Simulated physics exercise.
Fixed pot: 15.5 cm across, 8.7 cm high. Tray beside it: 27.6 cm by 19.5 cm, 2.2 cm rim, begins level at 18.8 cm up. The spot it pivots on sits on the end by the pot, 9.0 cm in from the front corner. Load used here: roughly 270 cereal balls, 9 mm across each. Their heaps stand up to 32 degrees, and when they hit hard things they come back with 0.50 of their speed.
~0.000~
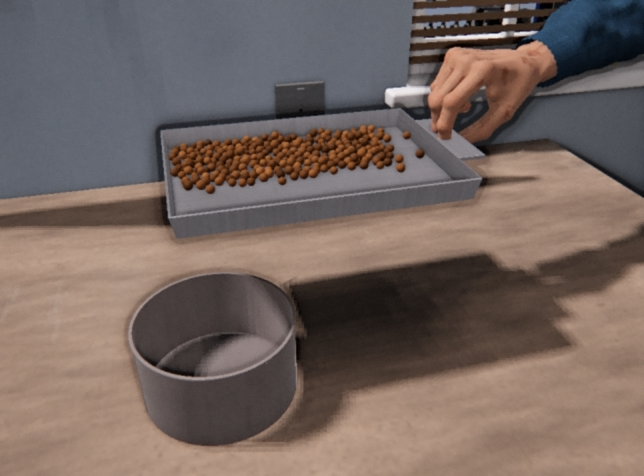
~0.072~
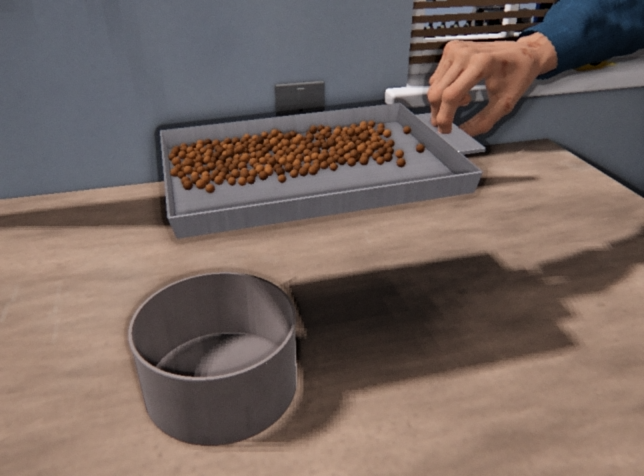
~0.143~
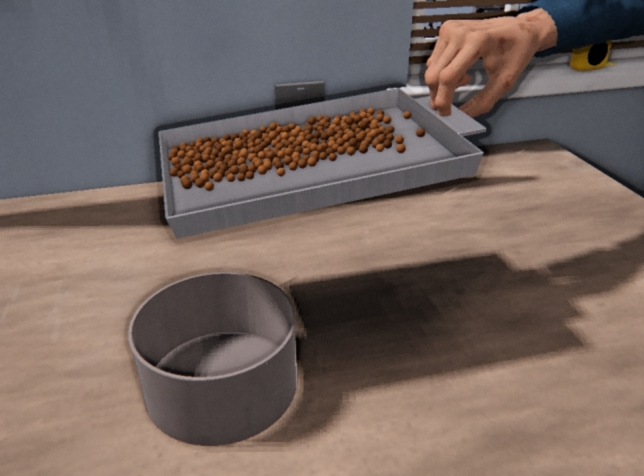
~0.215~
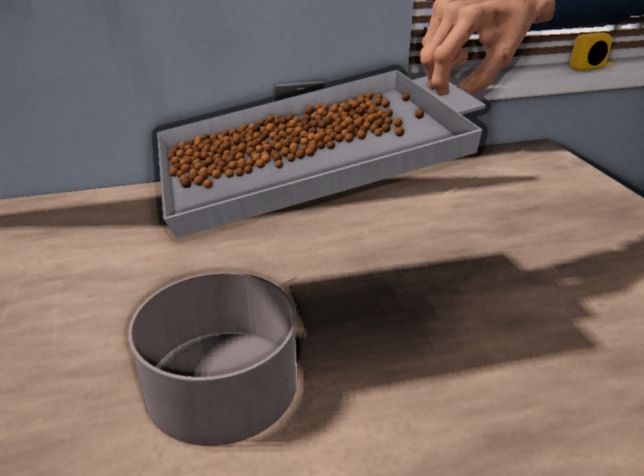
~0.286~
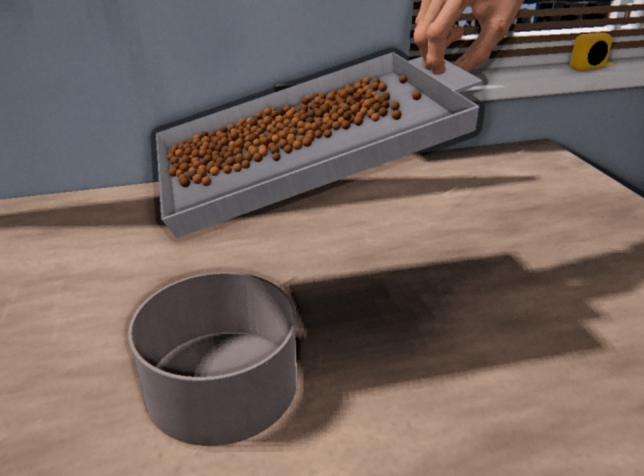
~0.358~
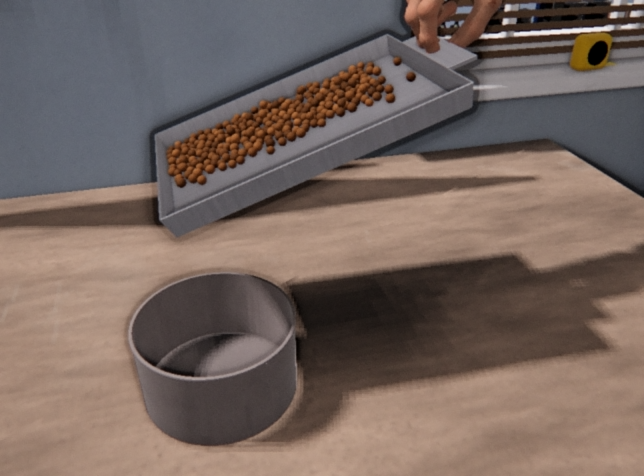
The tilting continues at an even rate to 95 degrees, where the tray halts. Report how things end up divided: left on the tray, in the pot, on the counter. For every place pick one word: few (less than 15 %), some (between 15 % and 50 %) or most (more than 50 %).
Left on the tray gets few, pot gets few, counter gets most.
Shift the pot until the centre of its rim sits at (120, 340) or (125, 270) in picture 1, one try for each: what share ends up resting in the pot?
Spot one: Some 20 per cent; spot two: Some 80 per cent.
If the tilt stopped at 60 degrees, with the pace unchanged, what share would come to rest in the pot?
0 per cent.
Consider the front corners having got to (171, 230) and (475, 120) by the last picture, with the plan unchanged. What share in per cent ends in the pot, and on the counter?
Split: Pot = 65, counter = 30.
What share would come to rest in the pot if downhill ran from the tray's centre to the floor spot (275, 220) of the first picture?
That would be close to 95 per cent.
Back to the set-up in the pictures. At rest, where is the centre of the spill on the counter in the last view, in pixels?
The spill is centred close to (119, 321).
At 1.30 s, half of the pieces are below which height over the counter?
Roughly 24 centimetres, give or take.
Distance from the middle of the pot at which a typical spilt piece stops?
Some 18 cm.
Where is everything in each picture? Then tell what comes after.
In the first frame, tray tilt 0 degrees, front corners at (174, 215) and (476, 177); middle of the pieces at (290, 155); pot at (214, 319).
In the second frame, tray tilt 1 degrees, front corners at (173, 215) and (477, 171); middle of the pieces at (290, 152).
In the third frame, tray tilt 5 degrees, front corners at (171, 215) and (477, 152), lowest corner left back; middle of the pieces at (289, 145).
In the fourth frame, tray tilt 10 degrees, front corners at (169, 215) and (476, 129), lowest corner left back; middle of the pieces at (287, 136).
In the fifth frame, tray tilt 14 degrees, front corners at (167, 215) and (472, 106), lowest corner left back; middle of the pieces at (284, 128).
In the sixth frame, tray tilt 19 degrees, front corners at (164, 216) and (467, 83), lowest corner left back; middle of the pieces at (279, 120); pot at (214, 319). Its pace works out near 65 degrees a second.
After 0.92 s, tilt 55 degrees; the tray holds 100 %, the pot 0 %.
After 1.30 s, tilt 79 degrees; the tray holds 100 %, the pot 0 %.
After 1.76 s, tilt 95 degrees; the tray holds 30 %, the pot 0 %.
By 2.8 s all is still; tray 0 %, pot 5 %, counter 95 %.
